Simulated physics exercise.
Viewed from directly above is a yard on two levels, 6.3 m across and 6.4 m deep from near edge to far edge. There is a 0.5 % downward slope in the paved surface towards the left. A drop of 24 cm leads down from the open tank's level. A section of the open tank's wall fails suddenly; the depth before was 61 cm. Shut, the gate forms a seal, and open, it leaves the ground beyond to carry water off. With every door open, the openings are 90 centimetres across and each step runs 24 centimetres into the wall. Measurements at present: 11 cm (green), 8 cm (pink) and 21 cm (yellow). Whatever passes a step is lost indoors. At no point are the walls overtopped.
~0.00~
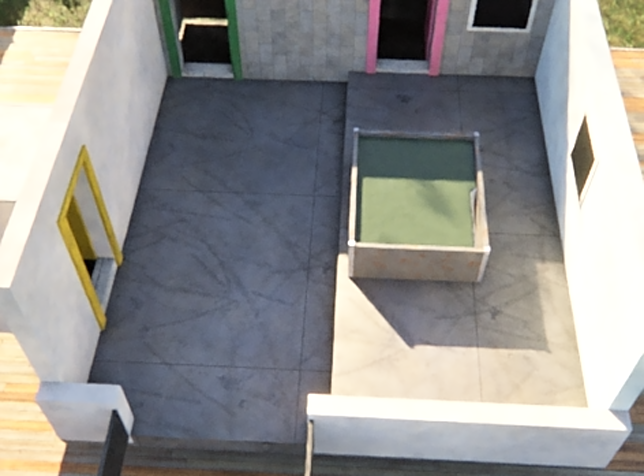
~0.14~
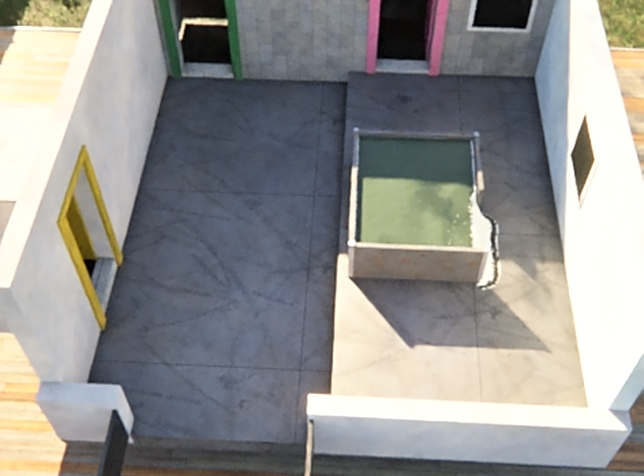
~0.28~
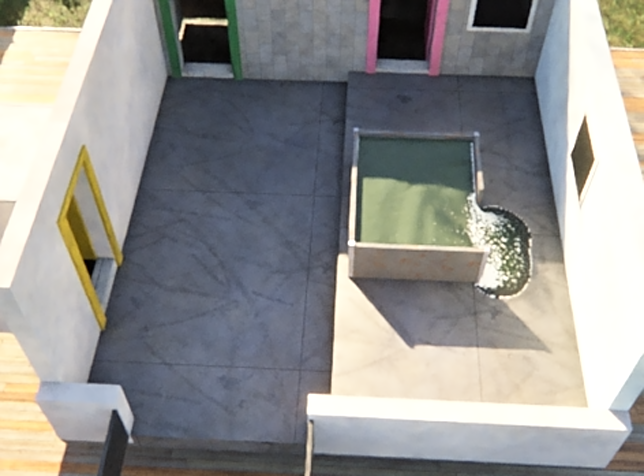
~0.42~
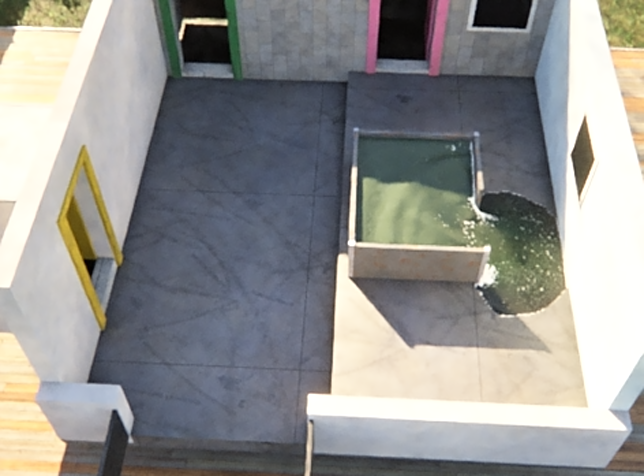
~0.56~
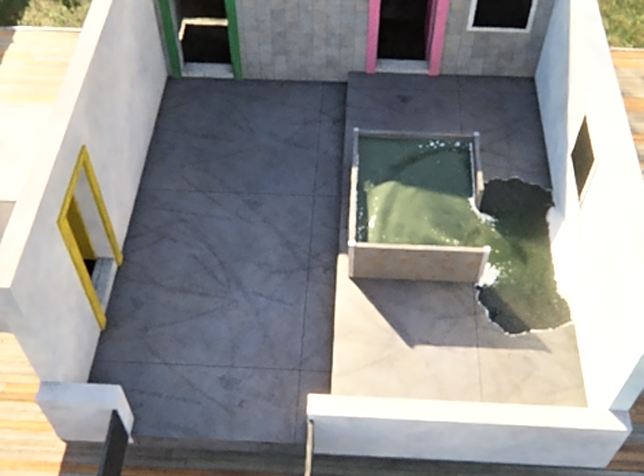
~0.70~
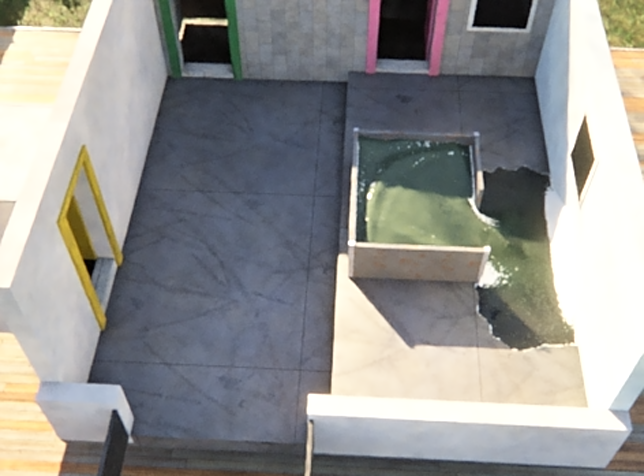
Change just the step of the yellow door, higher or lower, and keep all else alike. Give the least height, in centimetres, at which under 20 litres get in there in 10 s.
7 cm.
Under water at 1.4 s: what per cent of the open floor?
Roughly 10 percent of the floor.
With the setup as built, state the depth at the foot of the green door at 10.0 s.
10.0 cm.
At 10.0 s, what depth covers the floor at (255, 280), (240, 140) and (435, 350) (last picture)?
Depth: About 3, 7, 3 cm.
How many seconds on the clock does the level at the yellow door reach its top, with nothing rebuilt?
I'd say near 5.0 seconds.
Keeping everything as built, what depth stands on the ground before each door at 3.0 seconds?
Depths in cm: Green 0, pink 11, yellow 0.
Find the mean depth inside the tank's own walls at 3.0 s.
Roughly 26 cm.
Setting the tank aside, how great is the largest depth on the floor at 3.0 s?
About 28 cm.
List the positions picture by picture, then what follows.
In the first frame, the open tank at (417, 191) is whole and still, 61 cm deep; the yellow door at (94, 249) is dry.
In the second frame, water pours out at (476, 241) and has run 0.2 m, to (494, 272); about 5 cm deep outside, 61 cm at the back.
In the third frame, the gap is at (476, 241), the front 0.7 m out at (525, 243); the back of the open tank holds 61 cm.
In the fourth frame, water pours out at (476, 242) and has run 1.2 m, to (564, 275); about 7 cm deep outside, 61 cm at the back.
In the fifth frame, the gap is at (476, 242), the front 1.3 m out at (571, 316); the back of the open tank holds 57 cm.
In the sixth frame, the front is at (549, 178), 1.5 m from the gap at (476, 241); 2.6 m2 of floor is wet, 52 cm left at the back; 5.1 m in a straight line remain to the yellow door at (94, 249).
After 1.4 s water covers 10 % of the floor, deepest (44 cm) near (553, 261); it has not reached the yellow door.
After 3.0 s water covers 35 % of the floor, deepest (28 cm) near (564, 429); it has not reached the yellow door.
After 10.0 s water covers 95 % of the floor, deepest (12 cm) near (259, 89); 7 cm at the yellow door, 0 litres in over its 21 cm step.
At the yellow door as built, the water arrived by 4.5 s and peaked near 10 cm at 5.2 s.
Run again over the same 10 s with other heights there, 28 litres in over 6.5 cm, 4 litres over 9 cm. The limit of 20 litres is kept from about 7 cm up.
